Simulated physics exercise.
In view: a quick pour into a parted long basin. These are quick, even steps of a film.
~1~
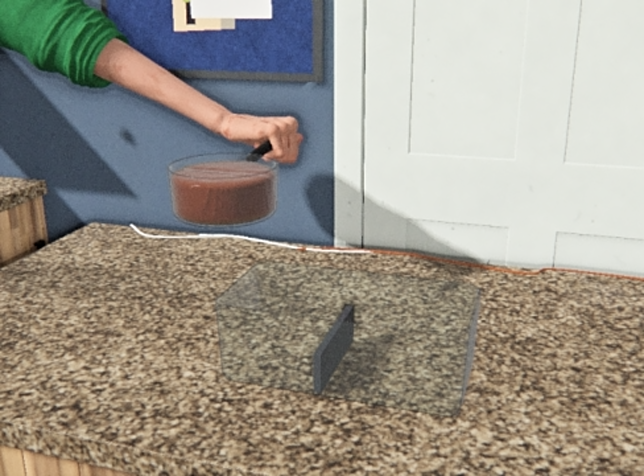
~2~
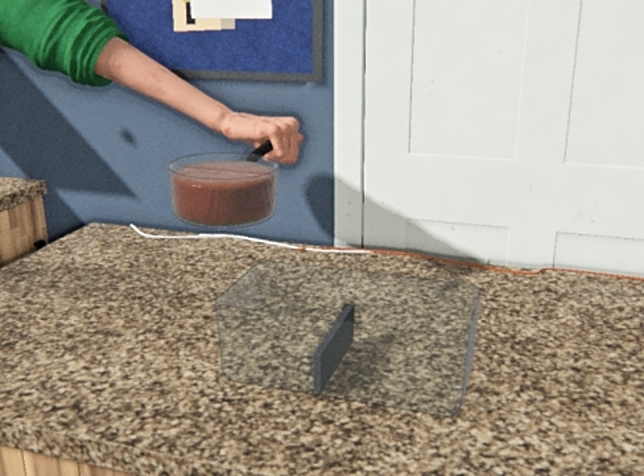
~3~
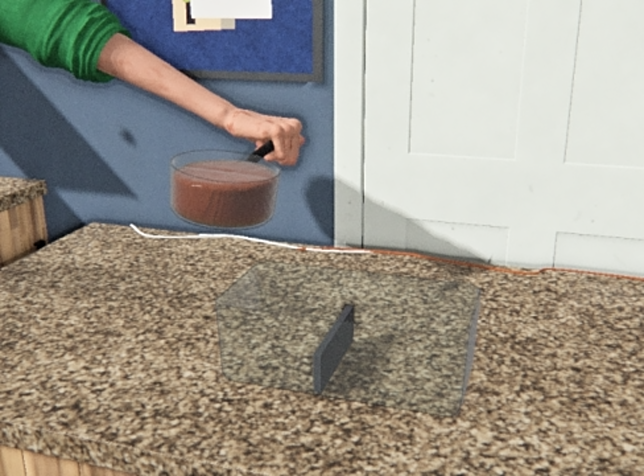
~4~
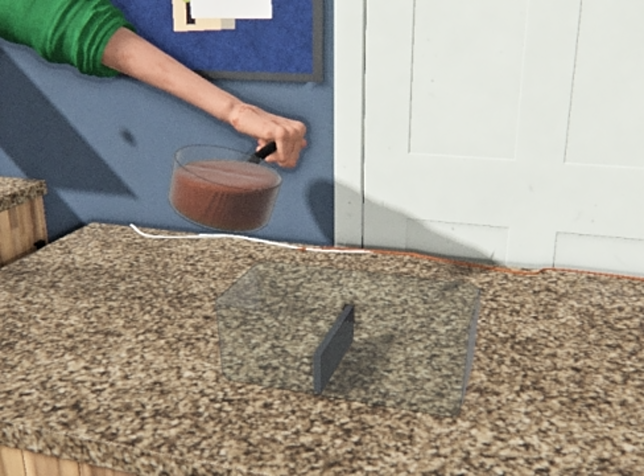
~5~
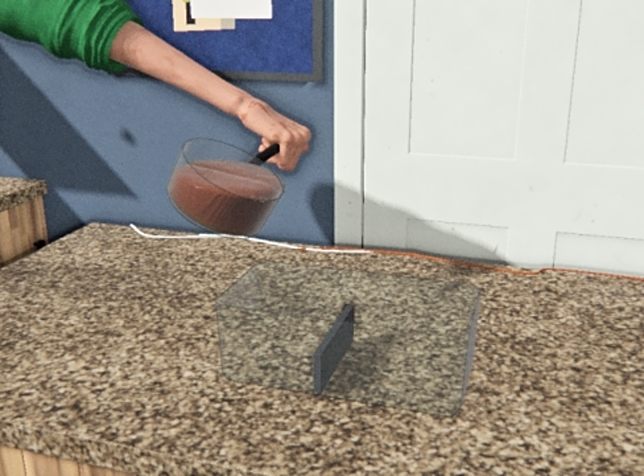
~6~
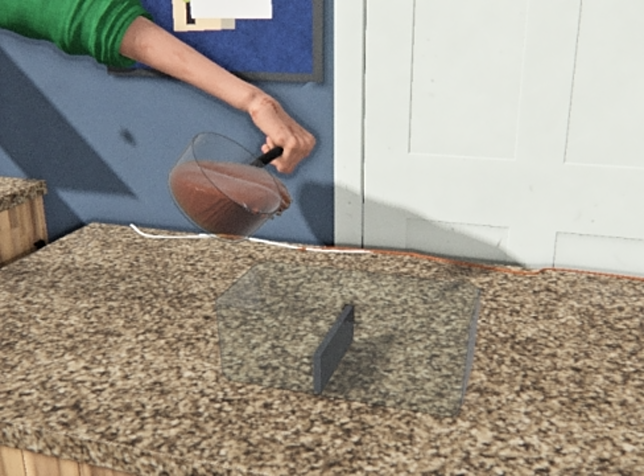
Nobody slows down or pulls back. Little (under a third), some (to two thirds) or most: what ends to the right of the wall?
It comes to less than a third.
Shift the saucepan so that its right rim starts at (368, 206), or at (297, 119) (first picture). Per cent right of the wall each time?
About 90 and 45 per cent.
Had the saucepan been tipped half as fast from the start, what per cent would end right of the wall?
Close to 15 per cent.
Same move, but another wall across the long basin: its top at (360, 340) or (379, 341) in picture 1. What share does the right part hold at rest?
Near 20 % and 15 %.
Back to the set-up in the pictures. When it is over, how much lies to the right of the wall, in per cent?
Roughly 10 in a hundred.
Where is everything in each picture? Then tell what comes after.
In the first frame, it leans 0°; its right rim is at (274, 170); the tea meets the walls at (179, 168) and (274, 175); the long basin's rim runs from (237, 282) to (474, 311); the wall's top is at (335, 329).
In the second frame, it leans 2°; its right rim is at (274, 172); the tea meets the walls at (179, 168) and (274, 176).
In the third frame, it leans 8°; its right rim is at (276, 178); the tea meets the walls at (180, 166) and (276, 178).
In the fourth frame, it leans 17°; its right rim is at (278, 187); the tea meets the walls at (181, 165) and (279, 181).
In the fifth frame, it leans 29°; its right rim is at (278, 199); the tea meets the walls at (181, 165) and (280, 190); 3 per cent is over the edge.
In the sixth frame, it leans 43°; its right rim is at (276, 212); the tea meets the walls at (179, 163) and (264, 190); 9 per cent is over the edge.
A moment on, the saucepan is tipped right over and 8 per cent is still to pour, 61 is left of the wall and 0 right of it.
Next, the saucepan is tipped right over and 1 per cent is still to pour, 77 is left of the wall and 2 right of it.
Then the saucepan is tipped right over and 0 per cent is still to pour, 80 is left of the wall and 9 right of it.
Later the saucepan is tipped right over and 0 per cent is still to pour, 81 is left of the wall and 10 right of it.
At rest 80 per cent lies left of the wall, 10 right of it and 10 outside.
